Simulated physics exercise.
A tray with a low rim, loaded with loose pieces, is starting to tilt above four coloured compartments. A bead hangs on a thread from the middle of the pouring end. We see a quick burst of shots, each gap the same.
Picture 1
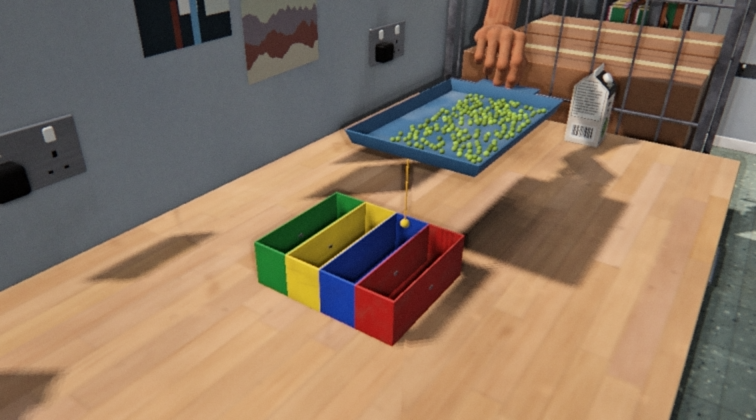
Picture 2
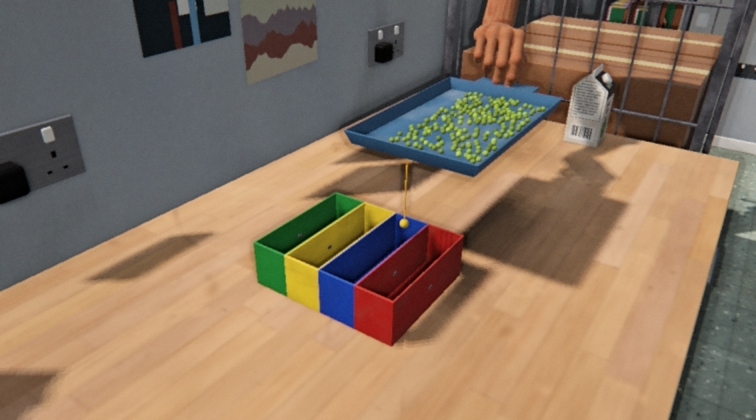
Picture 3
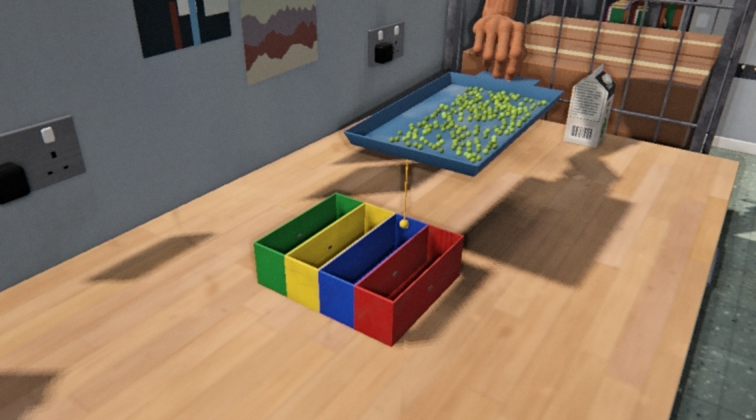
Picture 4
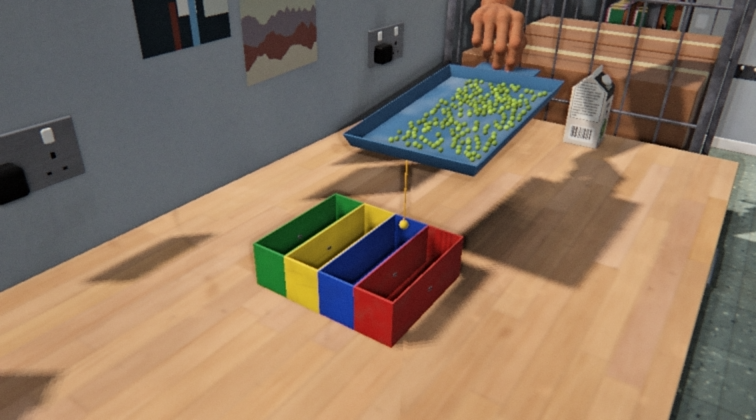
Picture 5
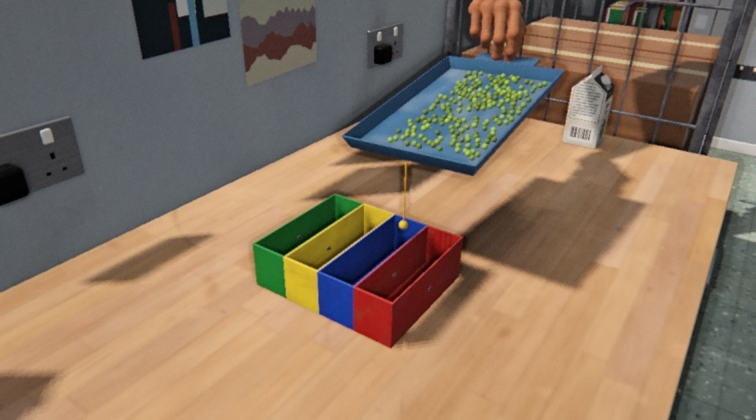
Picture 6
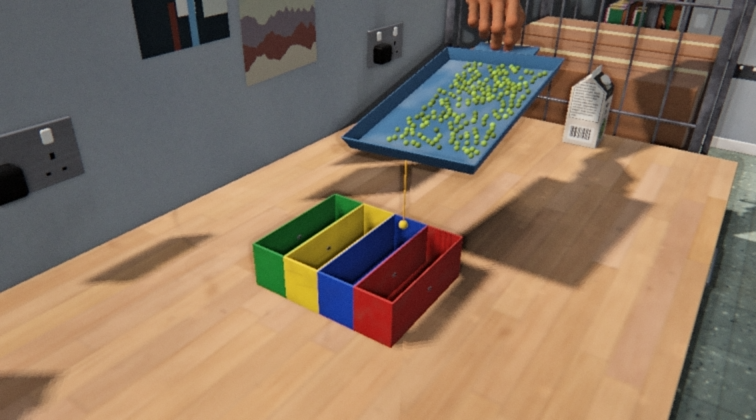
A blue tray loaded with small green pieces like peas hangs above a pale wooden table in a room with grey walls, seen from a fixed view slightly above. Below it sit four joined open boxes, green, yellow, blue and red from left to right, near a yellow bead on a thread, with a carton behind. The hand at the tray's back raises that end slightly, gradually steepening the tray toward the boxes.
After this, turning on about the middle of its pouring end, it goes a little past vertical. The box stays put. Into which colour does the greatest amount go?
The greatest amount goes into yellow.
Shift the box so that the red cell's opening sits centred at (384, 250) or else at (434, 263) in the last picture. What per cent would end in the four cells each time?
Estimate: 100 % first, 100 % second.
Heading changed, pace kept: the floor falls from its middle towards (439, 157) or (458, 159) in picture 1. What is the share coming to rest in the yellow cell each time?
Lab note: Case 1 near 0 %, case 2 near 0 %.
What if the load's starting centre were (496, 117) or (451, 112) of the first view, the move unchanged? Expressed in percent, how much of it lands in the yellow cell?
Roughly 50 per cent, then 60 per cent.
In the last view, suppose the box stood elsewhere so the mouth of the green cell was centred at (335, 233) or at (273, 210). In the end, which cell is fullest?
Going by the two tries in order: That green cell, then that blue cell.
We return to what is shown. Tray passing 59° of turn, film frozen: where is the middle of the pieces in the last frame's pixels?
In the last view the centre sits at roughly (381, 146).
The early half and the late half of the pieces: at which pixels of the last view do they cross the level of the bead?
First close to (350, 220), next close to (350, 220).
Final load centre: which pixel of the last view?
Once it all stops, the middle lies near (339, 275).
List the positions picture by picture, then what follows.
The first picture shows corners of the pouring end at (352, 129) and (476, 162), level; middle of the load at (477, 122), dried peas; bead on its thread at (405, 223); green cell at (271, 265); yellow cell at (303, 279); blue cell at (337, 295); red cell at (374, 311).
The second picture shows corners of the pouring end at (351, 130) and (475, 162), level; middle of the load at (476, 121).
The third picture shows corners of the pouring end at (351, 131) and (475, 162), tipped barely, lowest at the left corner; middle of the load at (476, 117).
The fourth picture shows corners of the pouring end at (350, 133) and (474, 162), tipped a little, lowest at the left corner; middle of the load at (476, 112).
The fifth picture shows corners of the pouring end at (349, 134) and (473, 162), tipped a little, lowest at the left corner; middle of the load at (476, 106).
The sixth picture shows corners of the pouring end at (348, 135) and (472, 161), tipped a little, lowest at the left corner; middle of the load at (475, 100); green cell at (270, 267); yellow cell at (302, 281); blue cell at (336, 296); red cell at (373, 313).
Soon, tray tipped steeply; most on the tray; a small part in the yellow cell; a stray few in the green cell; a stray few in the blue cell; a stray few falling or outside the box.
A while on, tray tipped right over; a small part on the tray; about a third in the yellow cell; about a quarter in the blue cell; a small part in the green cell; a stray few in the red cell; about a quarter falling or outside the box.
Towards the end, tray tipped past a quarter turn; about half in the yellow cell; about a quarter in the blue cell; about a quarter in the green cell; a small part in the red cell; a stray few falling or outside the box.
Finally, tray tipped past a quarter turn; about half in the yellow cell; about a quarter in the blue cell; about a quarter in the green cell; a small part in the red cell; a stray few outside the box.
